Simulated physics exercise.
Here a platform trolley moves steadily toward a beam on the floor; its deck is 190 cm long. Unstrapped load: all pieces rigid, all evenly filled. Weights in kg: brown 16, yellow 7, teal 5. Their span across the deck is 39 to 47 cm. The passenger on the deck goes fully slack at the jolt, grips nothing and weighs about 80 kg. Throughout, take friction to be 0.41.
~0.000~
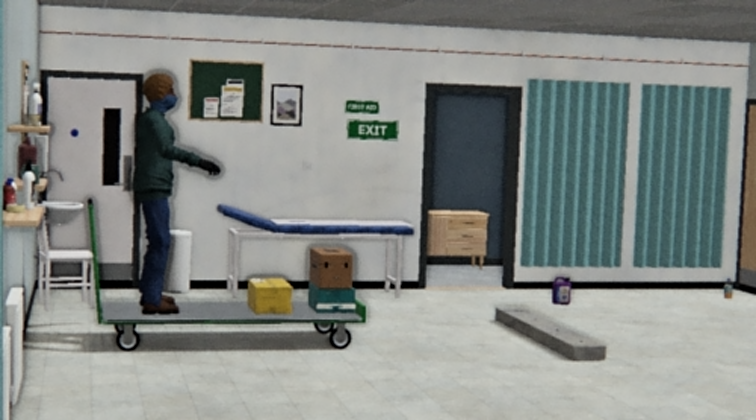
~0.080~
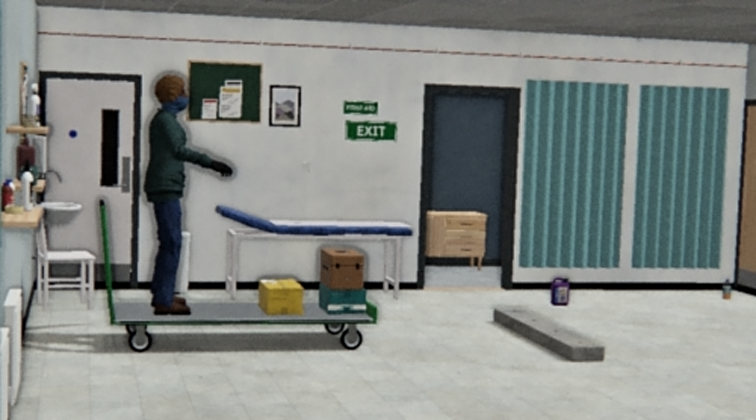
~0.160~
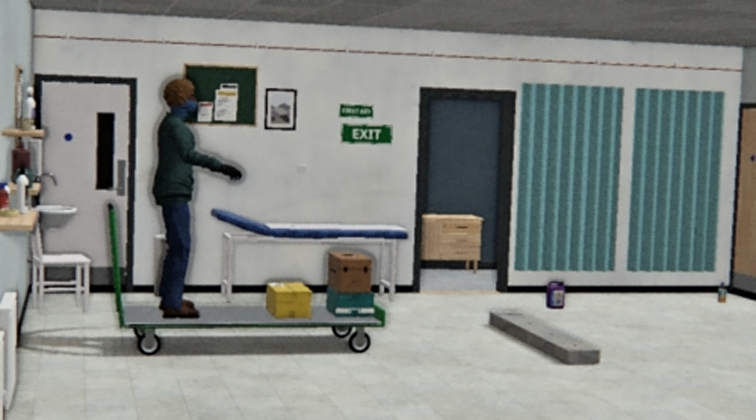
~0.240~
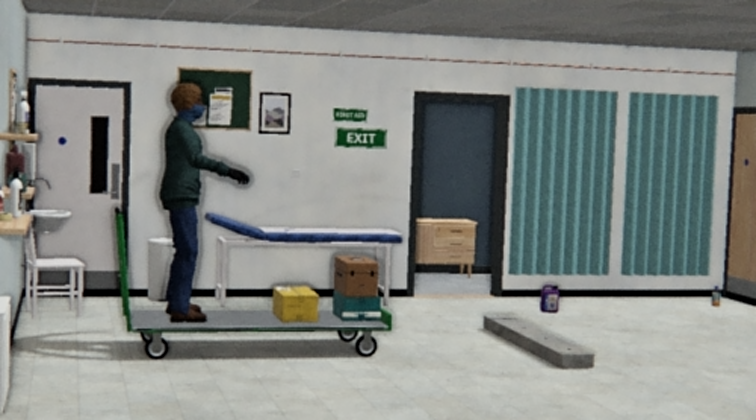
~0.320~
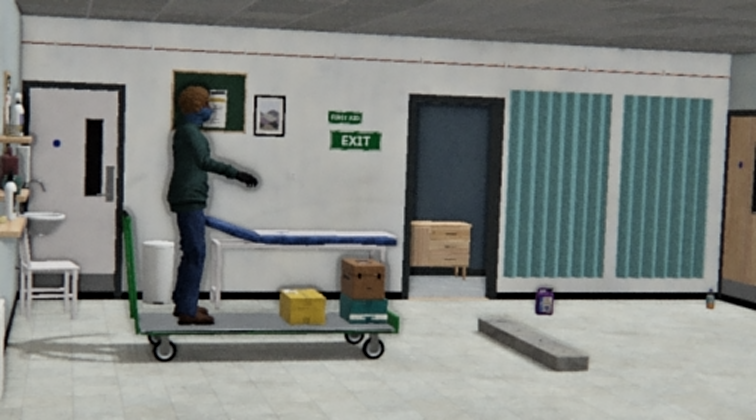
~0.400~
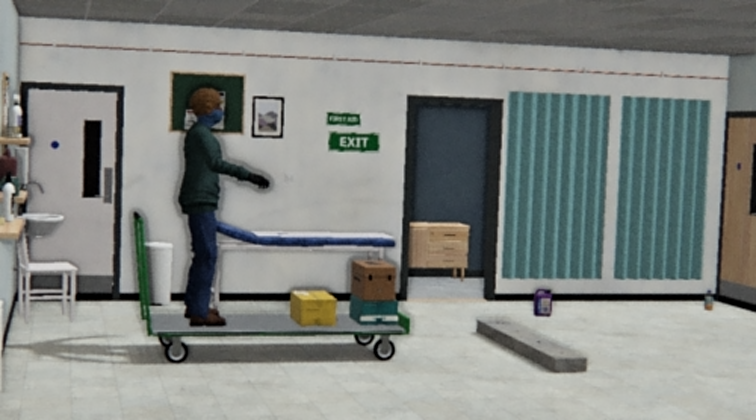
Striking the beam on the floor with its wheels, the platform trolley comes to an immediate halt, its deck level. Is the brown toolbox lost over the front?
It is no longer carried.
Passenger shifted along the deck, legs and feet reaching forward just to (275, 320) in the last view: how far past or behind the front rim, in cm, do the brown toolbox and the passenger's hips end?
You'd find the brown one 40 cm past and the hips 100 cm behind the front rim.
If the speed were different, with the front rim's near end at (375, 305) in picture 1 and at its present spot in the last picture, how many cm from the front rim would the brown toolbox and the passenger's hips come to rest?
Brown 10 behind, hips 120 behind.
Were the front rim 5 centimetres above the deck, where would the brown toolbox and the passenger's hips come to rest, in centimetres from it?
Rest positions from the front rim: Brown 40 cm past; hips 120 cm behind.
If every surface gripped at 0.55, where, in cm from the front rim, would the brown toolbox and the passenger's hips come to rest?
So the brown load stays 10 behind while the hips end up 130 behind the front rim.
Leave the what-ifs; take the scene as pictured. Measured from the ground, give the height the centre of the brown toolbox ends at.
15 cm.
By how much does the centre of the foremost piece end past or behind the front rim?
Measured from the front rim, the centre lies around 40 cm past it.
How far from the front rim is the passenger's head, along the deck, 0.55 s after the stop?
Roughly 70 cm behind the front rim.
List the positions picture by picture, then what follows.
In the first picture, brown toolbox (331, 268), yellow parcel (269, 296), rim corner (364, 318); 156 cm short of the stop.
In the second picture, brown toolbox (342, 269), yellow parcel (281, 297), rim corner (375, 319); 146 cm short of the stop.
In the third picture, brown toolbox (349, 272), yellow parcel (289, 300), rim corner (383, 322); 137 cm short of the stop.
In the fourth picture, brown toolbox (356, 276), yellow parcel (295, 304), rim corner (390, 326); 127 cm short of the stop.
In the fifth picture, brown toolbox (363, 279), yellow parcel (302, 307), rim corner (397, 329); 117 cm short of the stop.
In the sixth picture, brown toolbox (373, 280), yellow parcel (313, 308), rim corner (408, 330); 107 cm short of the stop. Speed about 1.2 m/s.
Impact comes at 1.28 s.
After 1.53 s the brown toolbox is 2 cm behind the rim, tilted 15°, near (523, 281) in the last picture's view.
After 1.83 s the brown toolbox is 14 cm past the rim, tilted 85°, near (540, 305) in the last picture's view.
After 2.28 s the brown toolbox is 43 cm past the rim, tilted 180°, near (571, 334) in the last picture's view.
At rest, 2.6 s, past the rim, brown toolbox; behind it, yellow parcel, teal carton and the passenger's hips.
